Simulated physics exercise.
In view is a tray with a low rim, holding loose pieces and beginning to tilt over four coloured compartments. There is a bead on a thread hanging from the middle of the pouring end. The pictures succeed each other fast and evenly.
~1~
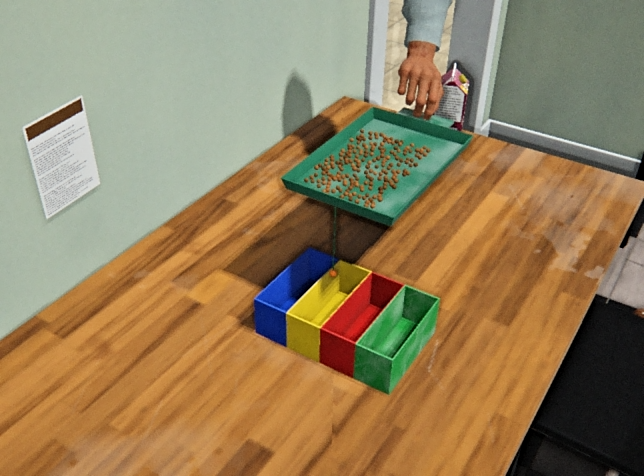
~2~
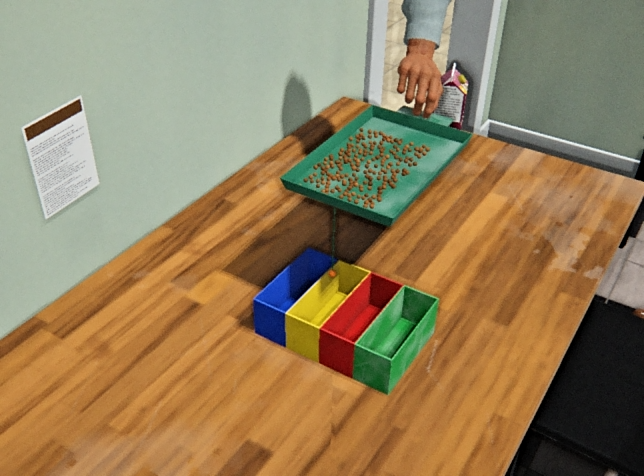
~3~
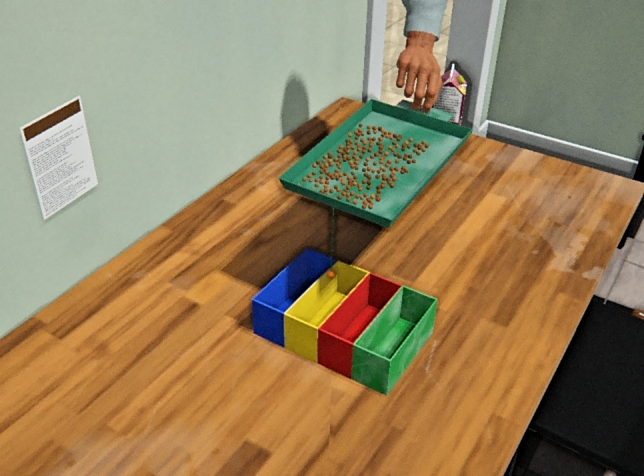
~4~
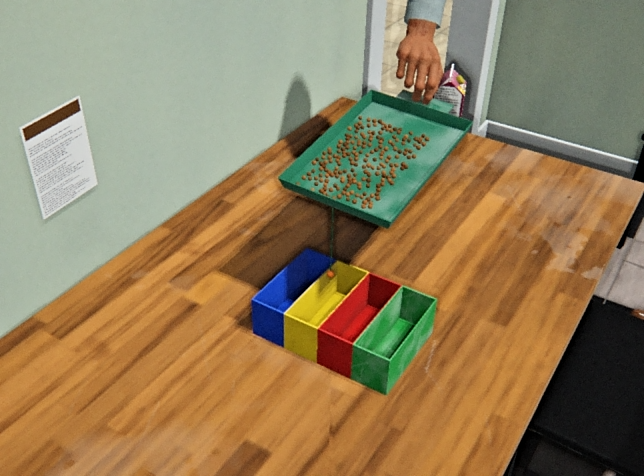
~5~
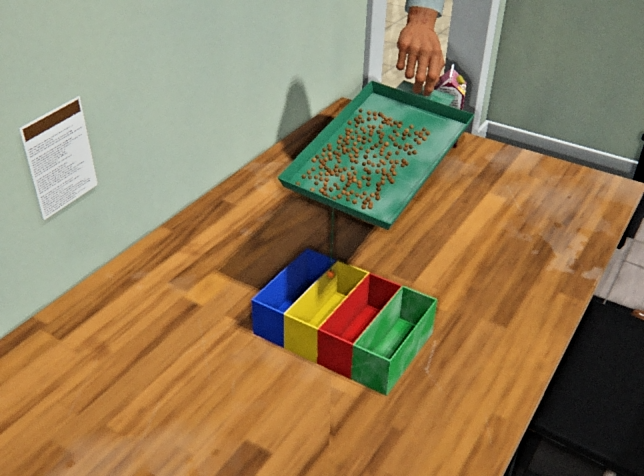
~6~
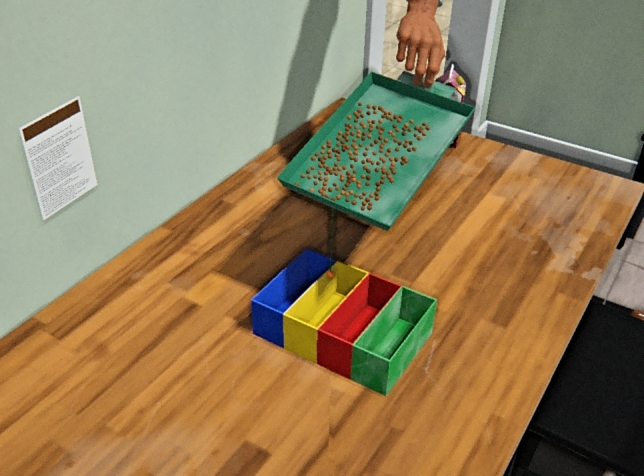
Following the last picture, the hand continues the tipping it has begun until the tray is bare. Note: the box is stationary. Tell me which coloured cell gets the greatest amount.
The greatest amount goes to the red cell.
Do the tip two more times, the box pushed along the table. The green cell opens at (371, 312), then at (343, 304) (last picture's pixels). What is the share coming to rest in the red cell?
In the first position around 20 percent, in the second around 10 percent.
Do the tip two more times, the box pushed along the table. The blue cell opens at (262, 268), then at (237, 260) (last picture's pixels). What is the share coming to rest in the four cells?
Well, you'd get about 80 per cent and then about 20 per cent.
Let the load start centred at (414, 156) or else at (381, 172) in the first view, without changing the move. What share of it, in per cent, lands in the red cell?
You'd get 60 % the first time and 70 % the second.
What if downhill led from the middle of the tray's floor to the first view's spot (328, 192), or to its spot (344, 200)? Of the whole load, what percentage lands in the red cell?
First heading 0 %, second heading 20 %.
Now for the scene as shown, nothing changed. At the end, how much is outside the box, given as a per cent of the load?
0 per cent.
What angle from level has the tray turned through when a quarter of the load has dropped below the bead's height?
Roughly 95°.
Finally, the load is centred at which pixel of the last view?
Roughly at (350, 347).
Soon, tray tipped steeply; nearly all on the tray; a stray few in the green cell; a small part falling or outside the box.
A while on, tray tipped right over; about half on the tray; about a quarter in the red cell; a stray few in the green cell; a stray few in the yellow cell; about a quarter falling or outside the box.
Towards the end, tray tipped past a quarter turn; about two thirds in the red cell; about a quarter in the yellow cell; a small part in the green cell; a stray few in the blue cell.
Finally, tray tipped past a quarter turn; about two thirds in the red cell; about a quarter in the yellow cell; a small part in the green cell; a stray few in the blue cell.
